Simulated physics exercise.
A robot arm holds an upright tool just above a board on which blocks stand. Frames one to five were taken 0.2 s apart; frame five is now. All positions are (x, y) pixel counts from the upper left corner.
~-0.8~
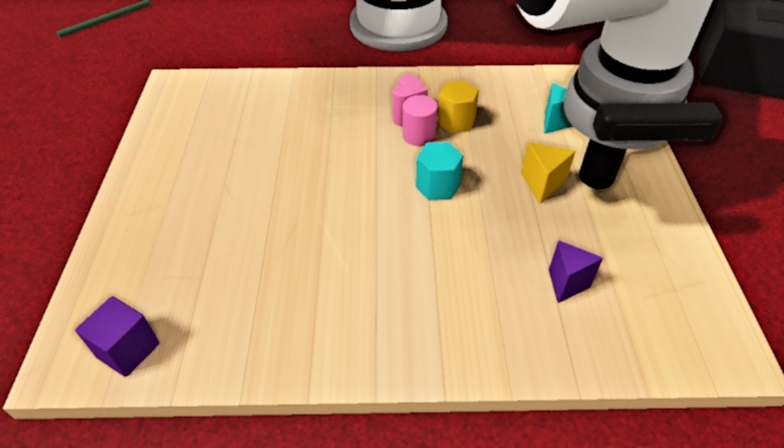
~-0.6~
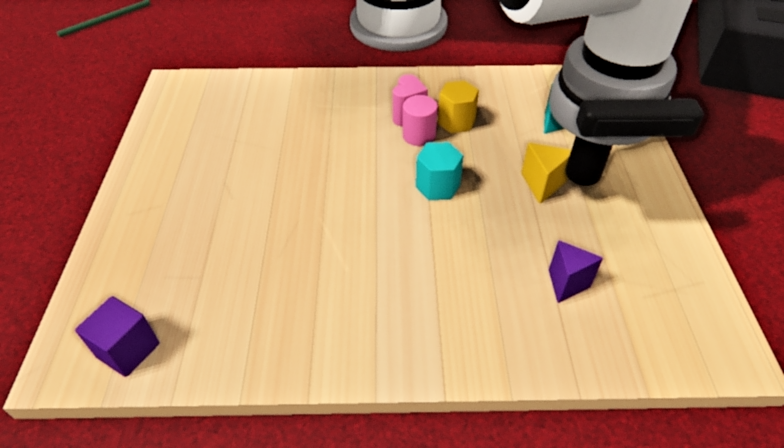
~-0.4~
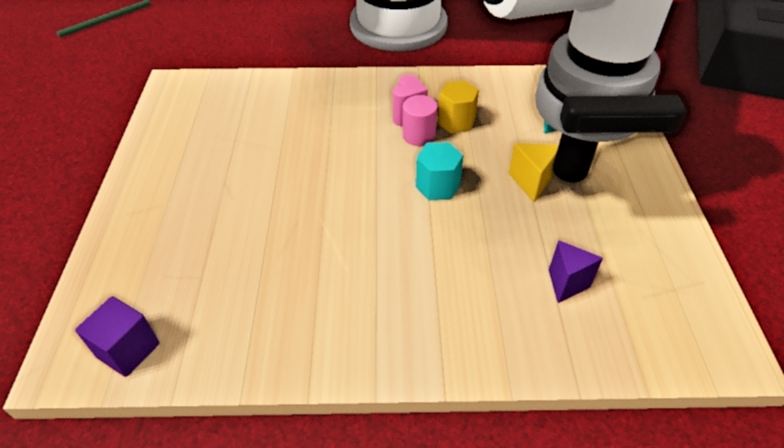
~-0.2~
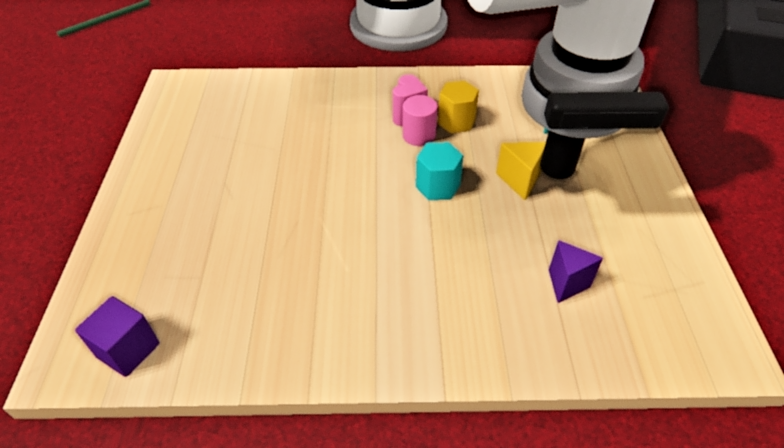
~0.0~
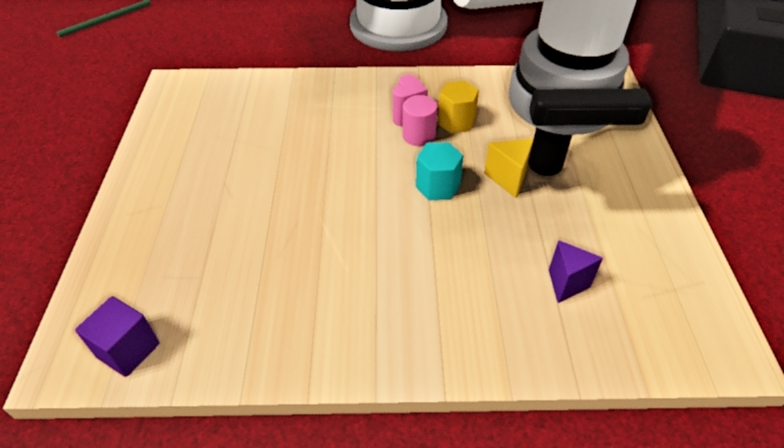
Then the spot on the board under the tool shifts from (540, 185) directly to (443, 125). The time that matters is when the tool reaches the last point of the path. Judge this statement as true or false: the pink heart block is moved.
My answer: False.
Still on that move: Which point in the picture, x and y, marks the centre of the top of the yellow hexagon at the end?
The top centre is at (441, 74).
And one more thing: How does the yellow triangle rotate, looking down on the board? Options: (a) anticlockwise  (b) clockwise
I choose a.
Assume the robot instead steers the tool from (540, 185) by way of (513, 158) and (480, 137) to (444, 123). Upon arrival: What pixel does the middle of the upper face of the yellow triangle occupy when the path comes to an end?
The centre of its top will be at (493, 137).
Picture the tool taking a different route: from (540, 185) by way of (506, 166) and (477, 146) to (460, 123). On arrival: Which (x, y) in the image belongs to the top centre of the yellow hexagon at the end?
Its top middle is near (443, 76).
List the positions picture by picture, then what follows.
The first picture shows lower end of the tool at (596, 179), tops of blocks, pink heart block at (409, 85), pink circular block at (420, 105), yellow hexagon at (460, 91), yellow triangle at (551, 155).
The second picture shows tool at (582, 175), blocks as before.
The third picture shows tool at (570, 172), yellow triangle at (539, 152).
The fourth picture shows tool at (557, 169), yellow triangle at (527, 151).
The fifth picture shows tool at (545, 166), pink heart block at (409, 85), pink circular block at (420, 105), yellow hexagon at (460, 91), yellow triangle at (515, 149).
On the path given first. One third of the way, tool at (509, 145); yellow triangle at (480, 137), turned 45° anticlockwise.
Two thirds of the way, tool at (476, 125); yellow triangle at (462, 130), turned 70° anticlockwise.
At the end, tool at (445, 106); pink heart block not moved; pink circular block at (417, 104); yellow hexagon at (441, 74), turned 25° clockwise; yellow triangle at (462, 130), turned 70° anticlockwise.
